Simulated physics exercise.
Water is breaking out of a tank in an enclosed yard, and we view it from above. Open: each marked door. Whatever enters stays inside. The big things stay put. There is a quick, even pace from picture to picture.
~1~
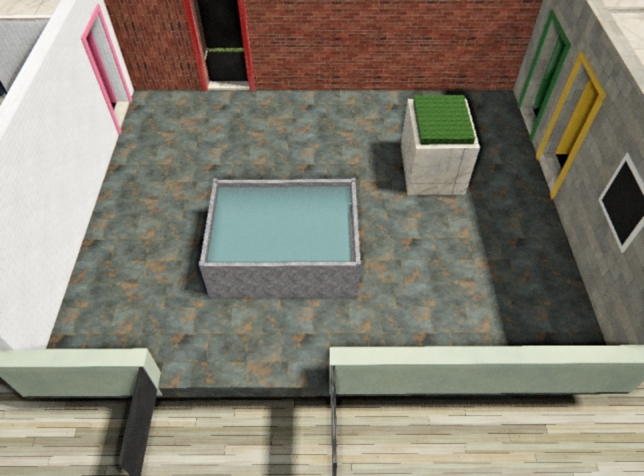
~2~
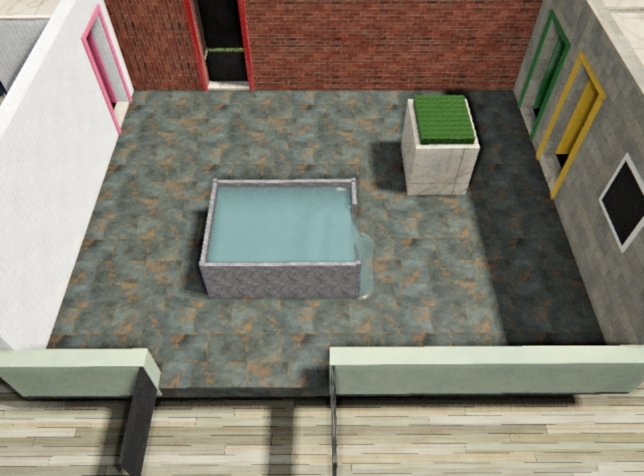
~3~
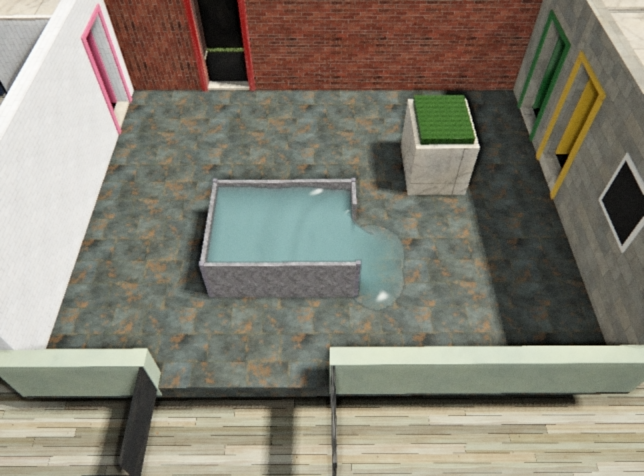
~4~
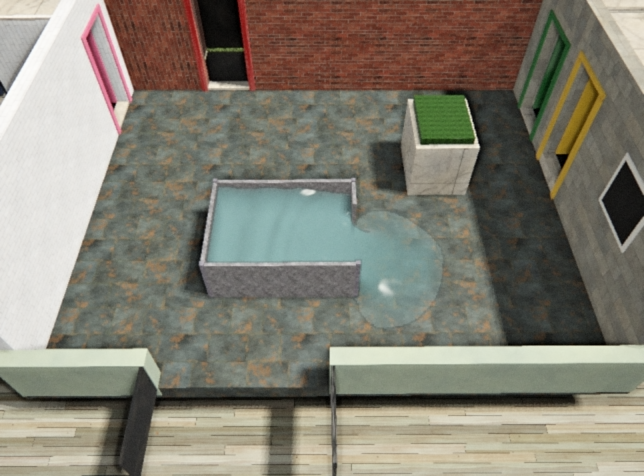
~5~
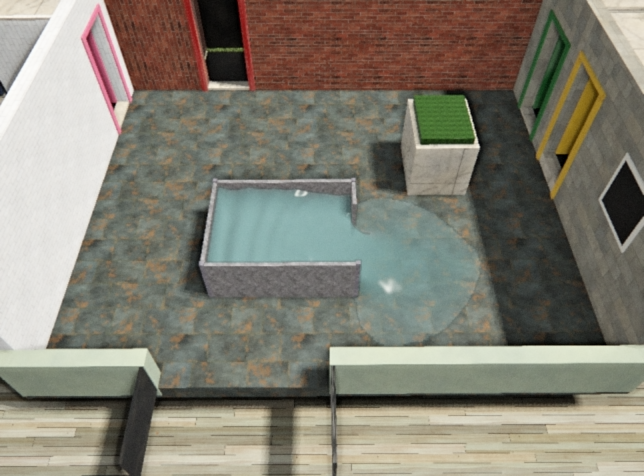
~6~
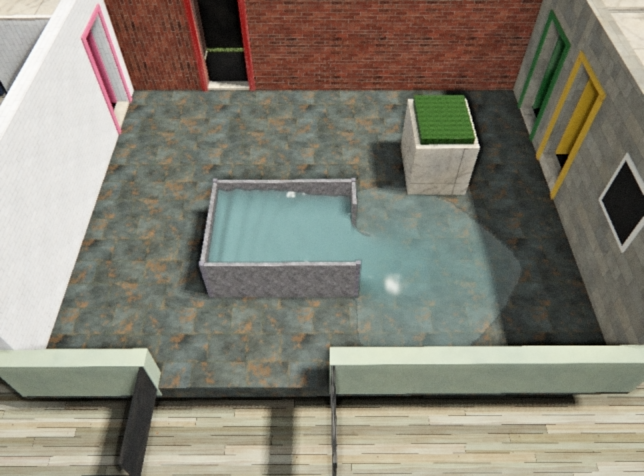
Walled yard seen from above, water pouring through the right side of a stone tank and spreading rightward across the tiled floor.
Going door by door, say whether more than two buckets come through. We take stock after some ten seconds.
The red door will pass two buckets at most; the pink door will pass two buckets at most; the yellow door will pass two buckets at most; the green door will pass more than two buckets.
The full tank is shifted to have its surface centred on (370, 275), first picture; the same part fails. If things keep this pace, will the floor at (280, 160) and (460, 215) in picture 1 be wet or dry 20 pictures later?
Taking them in the order given, I'd call it not reached and then drenched.
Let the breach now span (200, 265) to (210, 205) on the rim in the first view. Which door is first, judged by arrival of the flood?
That's the one in pink.
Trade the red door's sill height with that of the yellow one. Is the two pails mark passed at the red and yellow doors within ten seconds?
Result: Red door door comes in below; yellow door door ends up above the limit.
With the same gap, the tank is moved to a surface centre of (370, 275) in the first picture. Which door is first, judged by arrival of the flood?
The one in yellow, I reckon.
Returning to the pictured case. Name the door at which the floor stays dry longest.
Answer - the pink one.
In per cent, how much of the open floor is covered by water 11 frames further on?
Share estimate: About 25 per cent.
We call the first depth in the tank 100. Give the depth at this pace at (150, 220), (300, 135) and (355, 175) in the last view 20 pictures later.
Approx. values, in order: 0 %, 0 %, 0 %.
A moment on, water covers 25 % of the floor; the red door not reached, the pink door not reached, the yellow door not reached, the green door not reached.
Next, water covers 25 % of the floor; the red door not reached, the pink door not reached, the yellow door wet at the sill, nothing in, the green door not reached.
Then, water covers 35 % of the floor; the red door not reached, the pink door not reached, the yellow door under two buckets in, the green door wet at the sill, nothing in.
Later, water covers 55 % of the floor; the red door not reached, the pink door not reached, the yellow door under two buckets in, the green door under two buckets in.
In the end, water covers 90 % of the floor; the red door wet at the sill, nothing in, the pink door wet at the sill, nothing in, the yellow door under two buckets in, the green door far over two buckets in.
